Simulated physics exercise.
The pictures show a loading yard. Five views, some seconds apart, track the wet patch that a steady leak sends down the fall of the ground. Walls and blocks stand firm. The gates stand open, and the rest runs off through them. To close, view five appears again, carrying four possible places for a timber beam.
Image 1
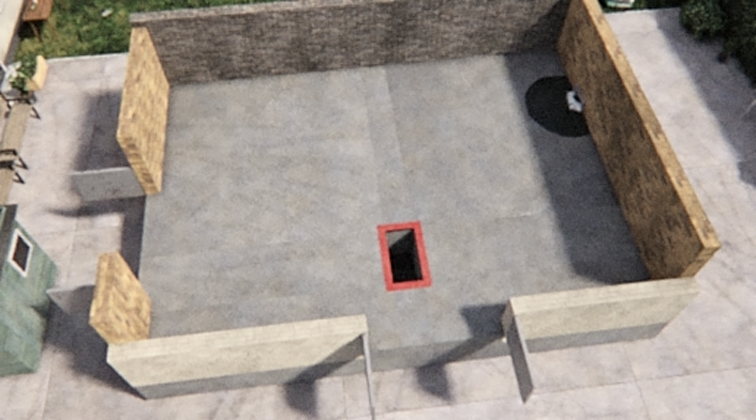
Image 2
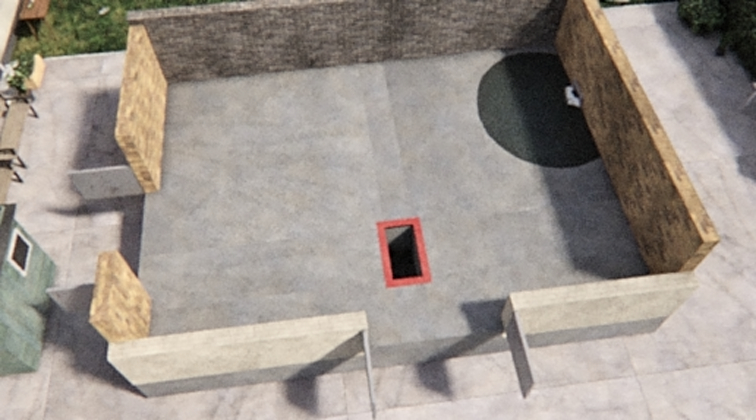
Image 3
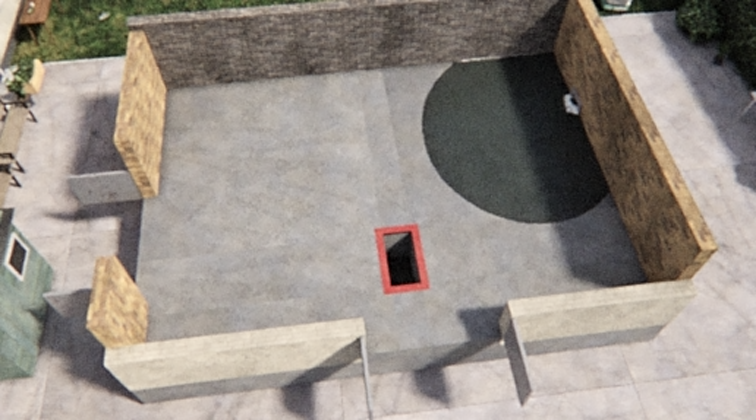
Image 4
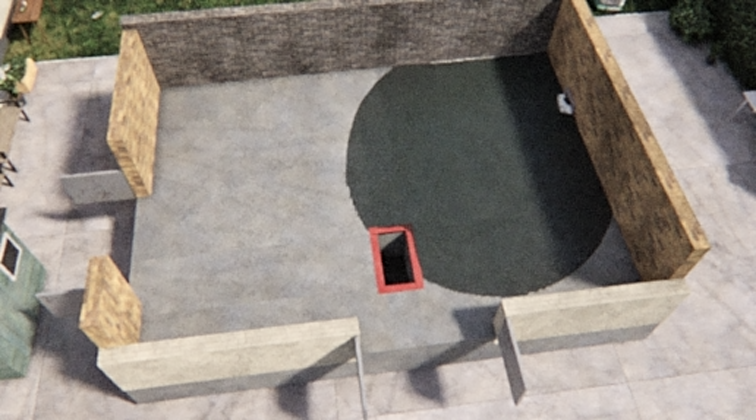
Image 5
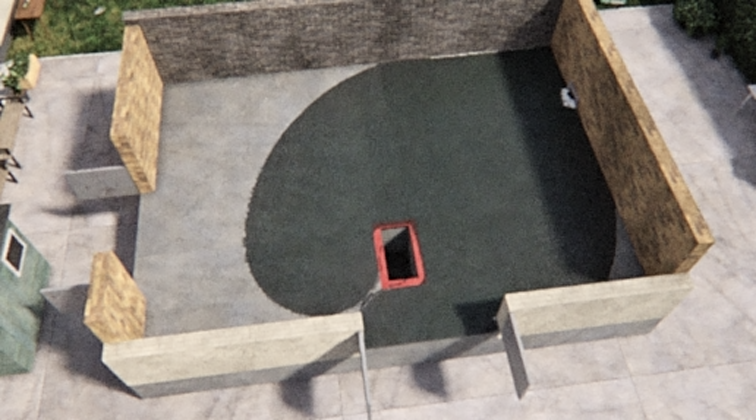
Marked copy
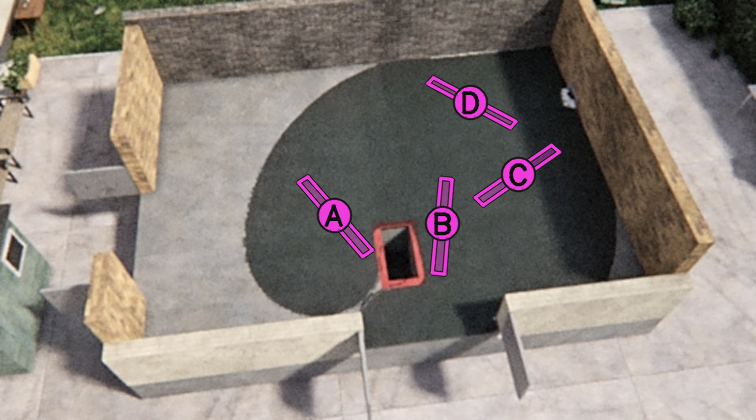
To begin with, a small dark patch of water lies by the right wall of a walled yard, clear of the red-edged gully. The patch spreads left and forward across the grey floor, reaches the gully, then surrounds it and extends to the front opening, leaving the left side dry.
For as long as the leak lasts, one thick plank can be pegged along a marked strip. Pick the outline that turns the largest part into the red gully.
The best position is A.
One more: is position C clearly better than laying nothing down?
No.
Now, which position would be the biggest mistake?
It is B.
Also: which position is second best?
That is position C.
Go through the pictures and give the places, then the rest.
The first picture shows outfall at (580, 98); red gully at (404, 255); open gate at (156, 244); open gate at (434, 329); 3 % of the ground under water, visible out to (558, 132); red gully still dry.
In the second picture, 10 % of the ground under water, visible out to (487, 125); red gully still dry.
In the third picture, 23 % of the ground under water, visible out to (458, 188); red gully still dry.
In the fourth picture, 42 % of the ground under water, visible out to (420, 267); red gully taking water.
In the fifth picture, 63 % of the ground under water, visible out to (265, 278); red gully taking water.
In magenta, A from (303, 179) to (367, 253); B from (438, 273) to (446, 178); C from (479, 201) to (555, 148); D from (430, 80) to (513, 124).
For position A, about 47 % of the stream goes into the red gully, about 51 % out by the gates.
For position B, about 10 % of the stream goes into the red gully, about 89 % out by the gates.
For position C, about 25 % of the stream goes into the red gully, about 74 % out by the gates.
For position D, about 16 % of the stream goes into the red gully, about 82 % out by the gates.
